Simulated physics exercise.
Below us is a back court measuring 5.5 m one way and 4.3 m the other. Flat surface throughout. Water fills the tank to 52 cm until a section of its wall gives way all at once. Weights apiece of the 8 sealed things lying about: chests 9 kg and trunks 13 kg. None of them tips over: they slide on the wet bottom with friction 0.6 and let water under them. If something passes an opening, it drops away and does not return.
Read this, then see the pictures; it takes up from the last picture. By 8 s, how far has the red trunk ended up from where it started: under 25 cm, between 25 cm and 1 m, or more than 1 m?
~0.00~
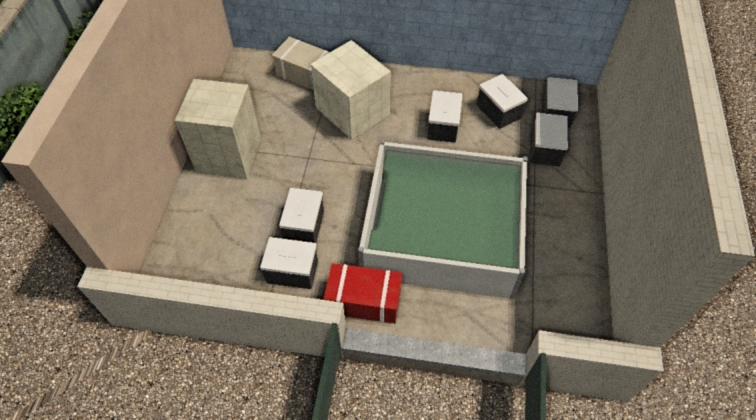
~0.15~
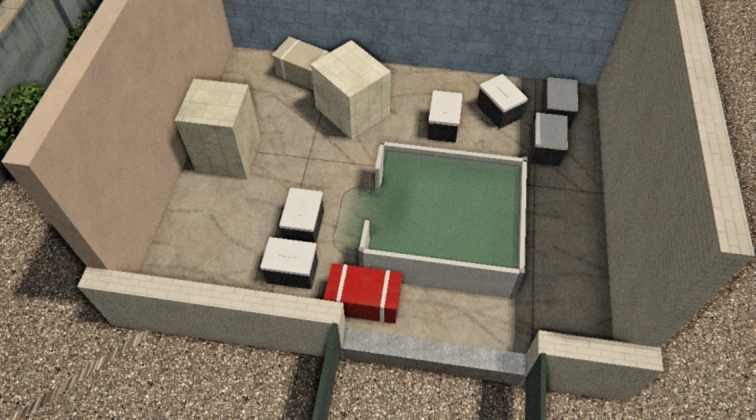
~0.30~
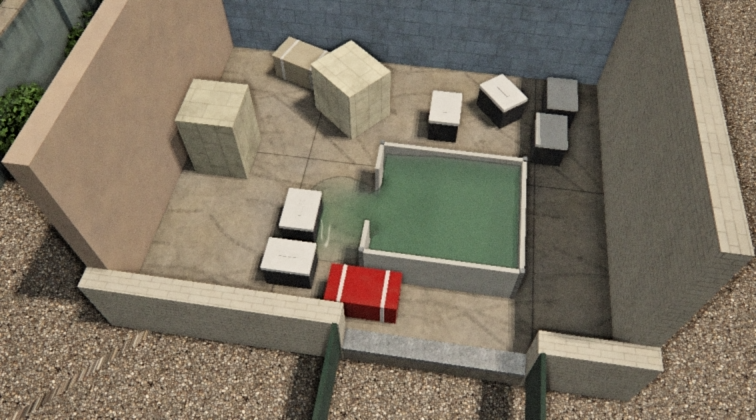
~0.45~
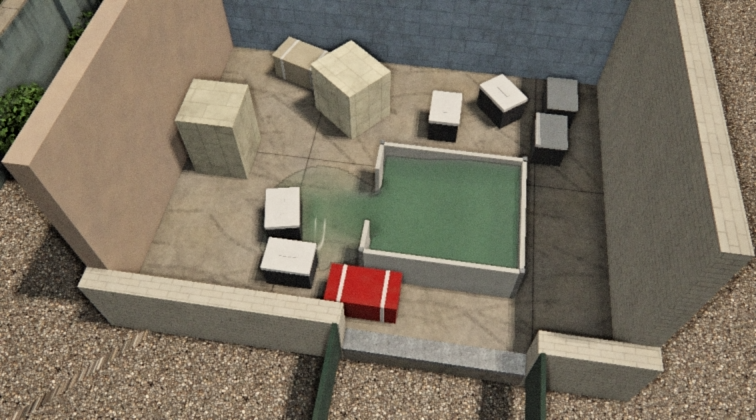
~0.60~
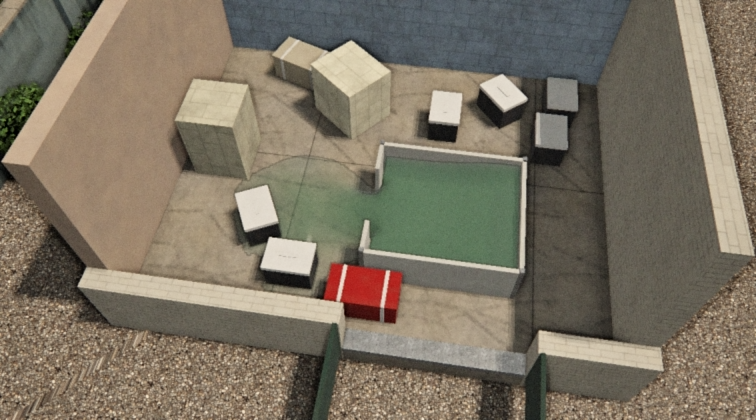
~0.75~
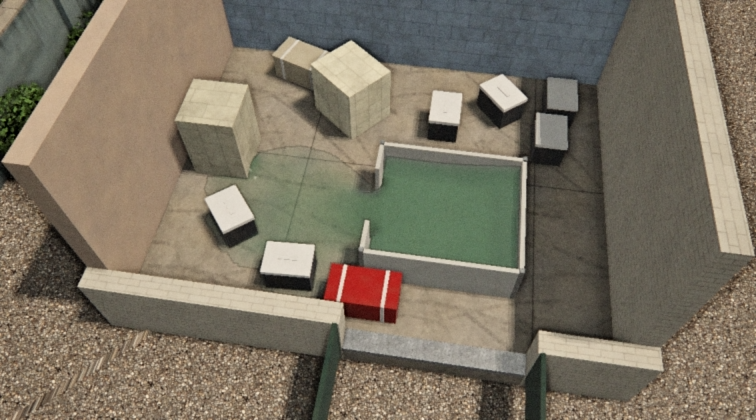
The red trunk has moved more than 1 m.
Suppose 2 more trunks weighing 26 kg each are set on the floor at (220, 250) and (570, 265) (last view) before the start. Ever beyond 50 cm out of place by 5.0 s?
Beyond the mark, below the mark.
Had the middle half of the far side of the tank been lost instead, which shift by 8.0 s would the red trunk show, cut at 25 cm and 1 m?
In that case the red trunk stays put.
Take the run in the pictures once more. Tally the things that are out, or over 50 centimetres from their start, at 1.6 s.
Tally: 1.
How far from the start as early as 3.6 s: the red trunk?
Shift by then: About 10 cm.
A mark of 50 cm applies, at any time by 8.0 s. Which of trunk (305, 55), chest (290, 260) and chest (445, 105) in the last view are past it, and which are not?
Taking them in order: Exceeded, exceeded and fell shy.
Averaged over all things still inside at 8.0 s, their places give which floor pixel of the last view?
Centred roughly on (461, 183).
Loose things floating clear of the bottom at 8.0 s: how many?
2.
After 1.6 s the red trunk is near (363, 286), 0.0 m from its start, aground; 0 of 8 are out; 1 afloat.
After 3.6 s the red trunk is near (375, 284), 0.1 m from its start, aground; 0 of 8 are out; 2 afloat.
After 5.6 s the red trunk is near (435, 304), 0.8 m from its start, aground; 0 of 8 are out; 2 afloat.
After 8.0 s the red trunk is near (481, 333), 1.4 m from its start, aground; 0 of 8 are out; 2 afloat.
